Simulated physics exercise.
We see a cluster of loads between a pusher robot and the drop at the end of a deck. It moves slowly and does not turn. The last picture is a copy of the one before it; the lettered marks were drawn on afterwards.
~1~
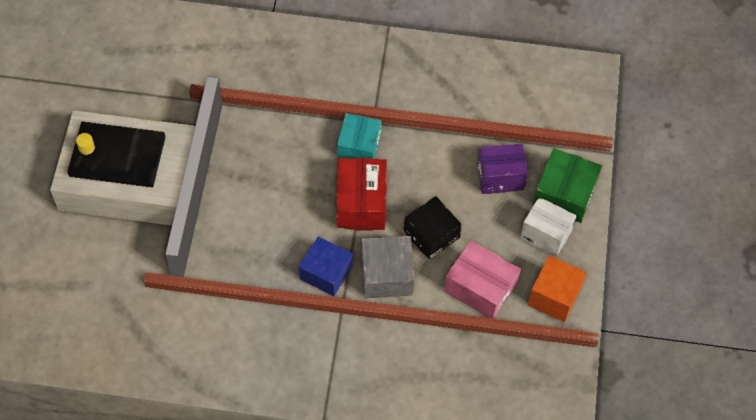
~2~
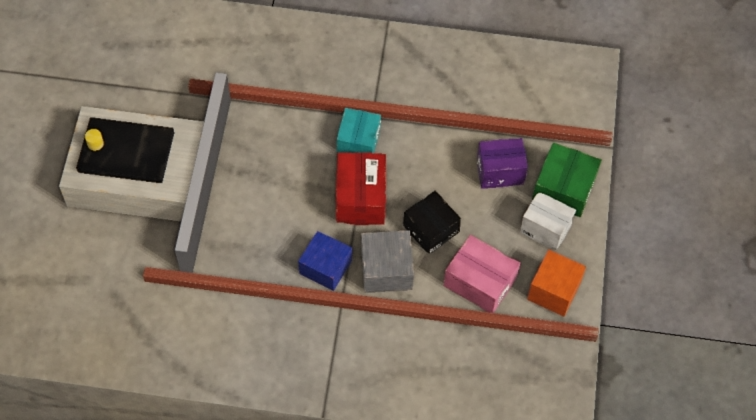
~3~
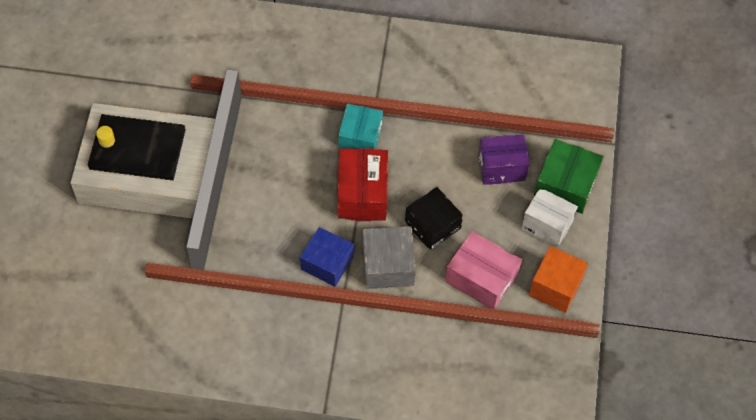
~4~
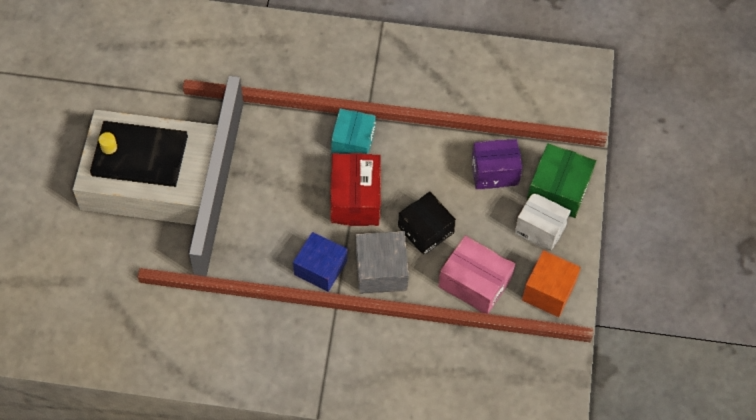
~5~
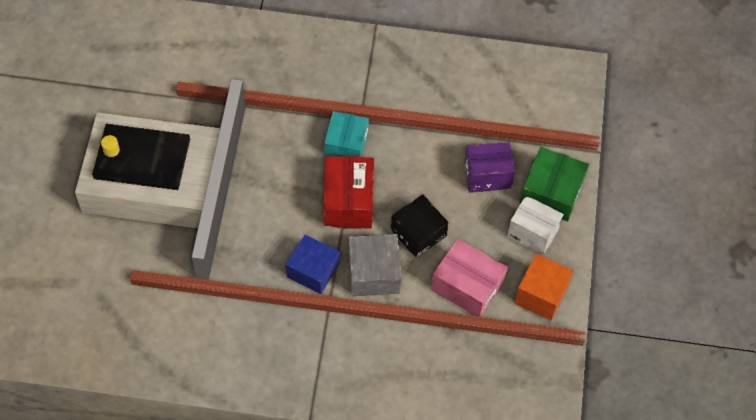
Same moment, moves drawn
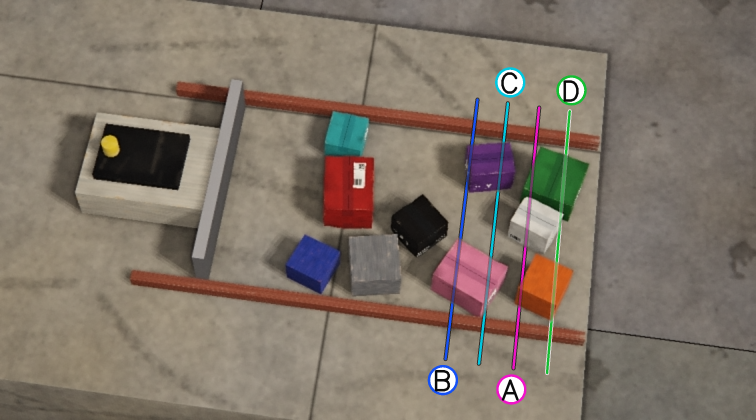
A pale boxy machine with a black top, a yellow knob and a wide grey blade sits at the left of a stained concrete slab, seen from above. Between two reddish rails lie turquoise, red, blue and grey boxes nearer it, black and pink ones beyond, and purple, green, white and orange at right. The machine creeps right without touching them, while the camera drifts slightly.
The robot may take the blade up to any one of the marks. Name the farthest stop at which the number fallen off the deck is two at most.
It should halt at B.
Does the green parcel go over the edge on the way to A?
Yes.
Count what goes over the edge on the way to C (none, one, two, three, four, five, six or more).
By then, four.
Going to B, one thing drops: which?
It is the orange crate.
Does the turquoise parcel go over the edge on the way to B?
No.
On the marked copy, A at (527, 232); B at (462, 223); C at (494, 227); D at (559, 236).
Taking B. A third of the way, robot (235, 168); blue crate (322, 263); green parcel (554, 184).
Two thirds of the way, robot (322, 179); orange crate (557, 288); pink parcel (508, 276).
When it is over, robot (389, 188); orange crate over the edge; green parcel (587, 186); one fallen.
As for the rest, A drops five; C drops four; D drops seven.
